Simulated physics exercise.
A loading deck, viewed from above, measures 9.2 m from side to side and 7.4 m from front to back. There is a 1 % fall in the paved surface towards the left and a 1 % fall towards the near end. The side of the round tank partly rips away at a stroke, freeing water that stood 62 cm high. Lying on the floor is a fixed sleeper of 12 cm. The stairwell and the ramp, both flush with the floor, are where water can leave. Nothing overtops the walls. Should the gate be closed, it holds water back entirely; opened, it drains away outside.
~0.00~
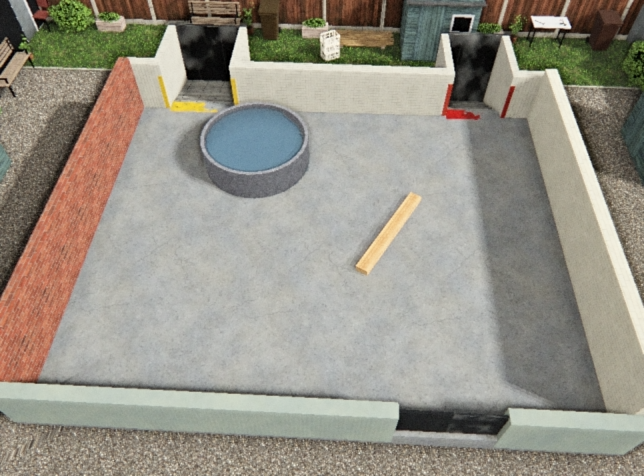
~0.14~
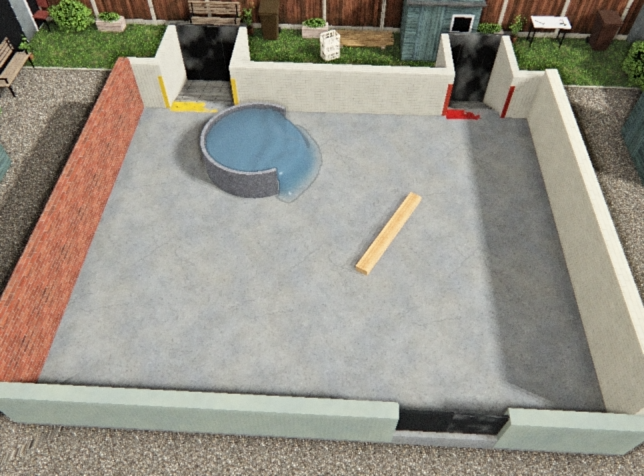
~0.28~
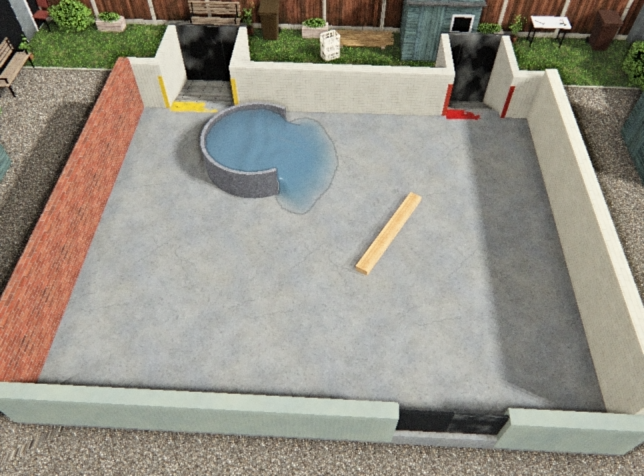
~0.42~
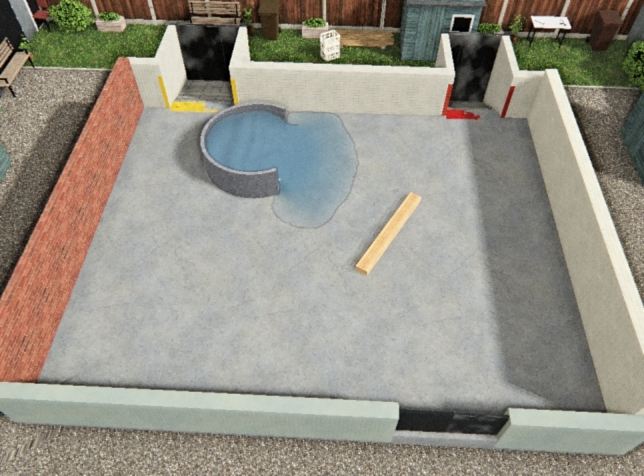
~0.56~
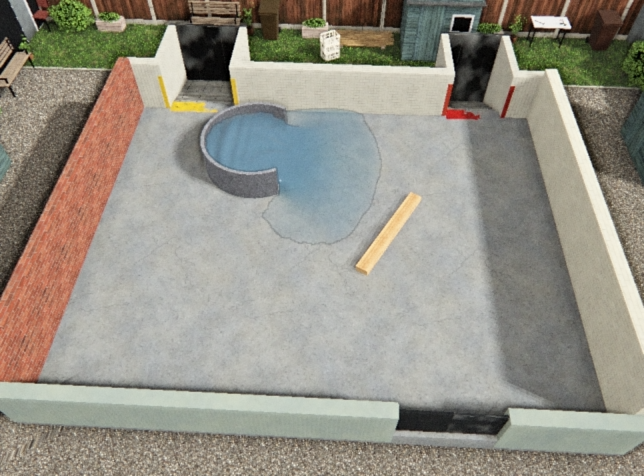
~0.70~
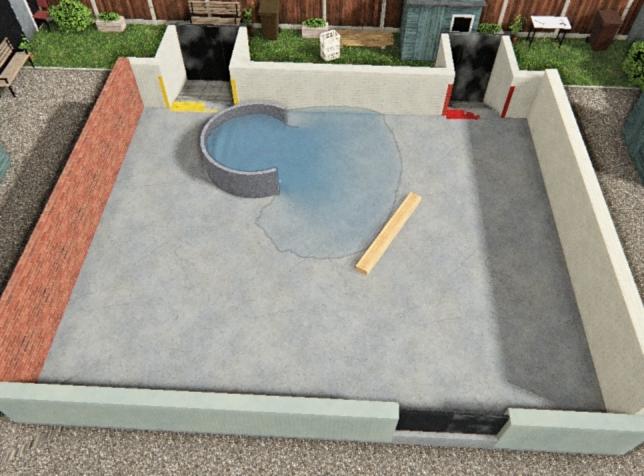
In a walled, paved yard seen from above, a round grey tank holds still blue water near the back while a wooden plank lies on the floor. The tank's right side opens, and water pours out, spreading rightward and towards the near side in a widening rounded sheet that reaches the plank.
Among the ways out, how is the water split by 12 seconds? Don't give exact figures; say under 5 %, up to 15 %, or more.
The gateway ends up with not even 5 %, the stair shaft (marked red) ends up with from 5 to 15 %, the basement ramp (marked yellow) ends up with not even 5 %.
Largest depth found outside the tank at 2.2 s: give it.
Around 24 centimetres.
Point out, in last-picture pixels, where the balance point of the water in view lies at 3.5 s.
Near (403, 182).
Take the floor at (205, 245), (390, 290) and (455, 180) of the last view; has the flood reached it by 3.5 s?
Going through the three points: Not yet touched, then awash, then awash.
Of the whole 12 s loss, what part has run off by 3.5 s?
Roughly 15 per cent has gone by then.
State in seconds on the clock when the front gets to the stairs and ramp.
Stairs 1.3 s, ramp 3.8 s.
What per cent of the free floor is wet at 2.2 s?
About 40 per cent.
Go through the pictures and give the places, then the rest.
In the first frame, still water, 62 cm deep, in the round tank at (255, 139).
In the second frame, the front is at (283, 199), 1.2 m from the gap at (305, 155); 0.6 m2 of floor is under water; 62 cm left at the back of the round tank.
In the third frame, the front is at (293, 210), 1.4 m from the gap at (305, 157); 1.8 m2 of floor is under water; 62 cm left at the back of the round tank.
In the fourth frame, the front is at (315, 224), 1.8 m from the gap at (305, 158); 3.9 m2 of floor is under water; 62 cm left at the back of the round tank.
In the fifth frame, the front is at (332, 239), 2.2 m from the gap at (305, 158); 6.4 m2 of floor is under water; 56 cm left at the back of the round tank.
In the sixth frame, water pours out at (305, 158) and has run 2.6 m, to (347, 252); deepest outside 26 cm, 52 cm at the round tank's back.
After 1.4 s water covers 25 % of the floor and is deepest (24 cm) near (384, 231); gone so far, the gateway 0 %, the stair shaft (marked red) 0 %, the basement ramp (marked yellow) 0 %.
After 2.2 s water covers 40 % of the floor and is deepest (24 cm) near (392, 218); gone so far, the gateway 0 %, the stair shaft (marked red) 0 %, the basement ramp (marked yellow) 0 %.
After 3.5 s water covers 50 % of the floor and is deepest (23 cm) near (512, 160); gone so far, the gateway 0 %, the stair shaft (marked red) 2 %, the basement ramp (marked yellow) 0 %.
After 7.0 s water covers 70 % of the floor and is deepest (12 cm) near (538, 427); gone so far, the gateway 0 %, the stair shaft (marked red) 8 %, the basement ramp (marked yellow) 0 %.
After 12.0 s water covers 75 % of the floor and is deepest (14 cm) near (30, 402); gone so far, the gateway 0 %, the stair shaft (marked red) 10 %, the basement ramp (marked yellow) 0 %.
